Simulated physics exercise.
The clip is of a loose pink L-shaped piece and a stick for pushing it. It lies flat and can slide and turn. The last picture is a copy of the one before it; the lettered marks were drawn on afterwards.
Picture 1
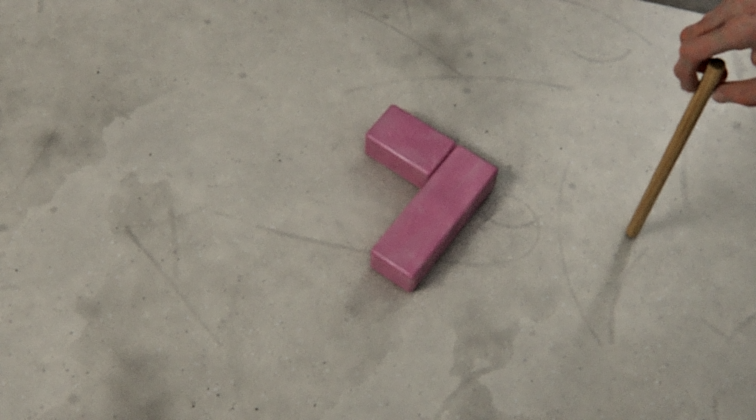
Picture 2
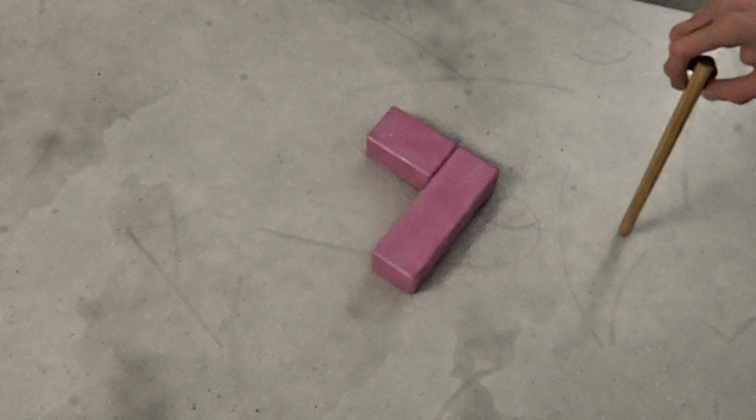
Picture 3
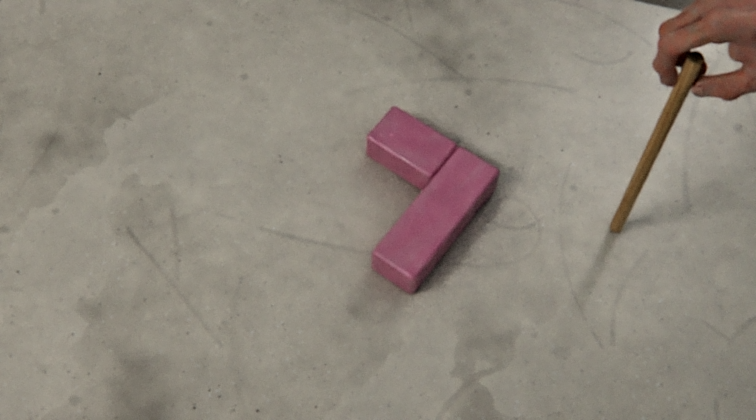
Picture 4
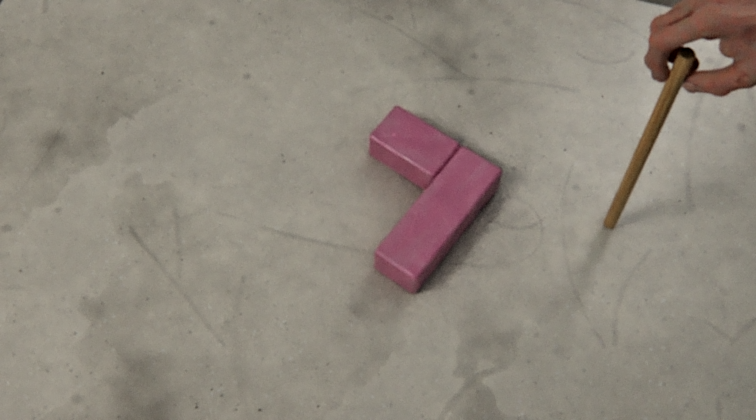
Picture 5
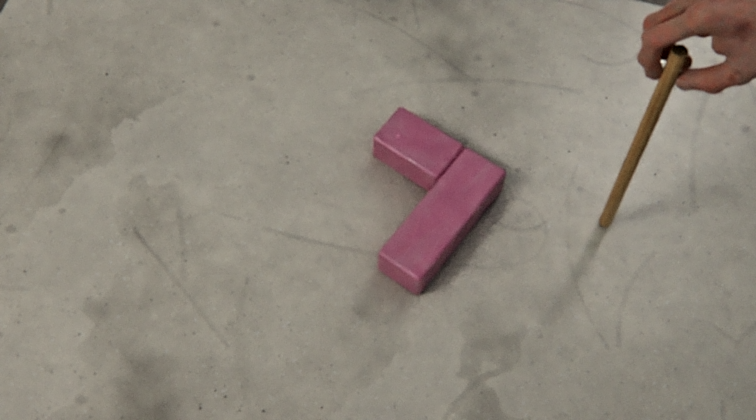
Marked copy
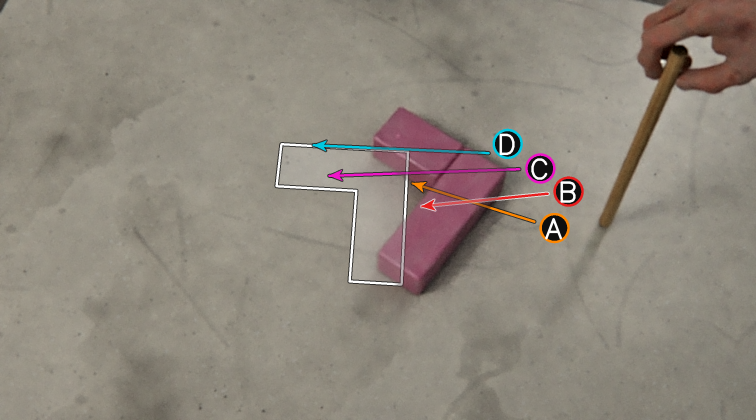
A pink L-shaped piece lies flat near the middle of a stained, scratched grey surface, seen from above at an angle. At the upper right, a hand holds a slanting wooden stick, its lower tip to the right of the piece. The hand and stick move a short way left without touching the piece, which stays put on the surface while the whole view shifts very slightly.
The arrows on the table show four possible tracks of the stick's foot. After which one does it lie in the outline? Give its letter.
Take A.
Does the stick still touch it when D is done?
No.
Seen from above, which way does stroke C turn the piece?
Anticlockwise.
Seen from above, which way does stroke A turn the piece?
On that stroke, anticlockwise.
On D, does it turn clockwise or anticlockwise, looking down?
Anticlockwise.
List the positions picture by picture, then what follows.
The first picture shows pink L-shaped piece (436, 208).
The second picture shows pink L-shaped piece (437, 210).
The third picture shows pink L-shaped piece (437, 210).
The fourth picture shows pink L-shaped piece (440, 209).
The fifth picture shows pink L-shaped piece (444, 211).
On the marked copy, A from (535, 222) to (412, 183); B from (548, 194) to (422, 206); C from (519, 169) to (329, 176); D from (489, 153) to (314, 145).
Taking A. A third of the way, foot of the stick (489, 208), piece (440, 209).
Two thirds of the way, foot of the stick (445, 195), piece (406, 201).
When it is over, foot of the stick (412, 184), piece (381, 197); it fills the outline.
As for the rest, B leaves the piece out of the outline, at (381, 203); C leaves the piece out of the outline, at (403, 240); D leaves the piece out of the outline, at (431, 219).
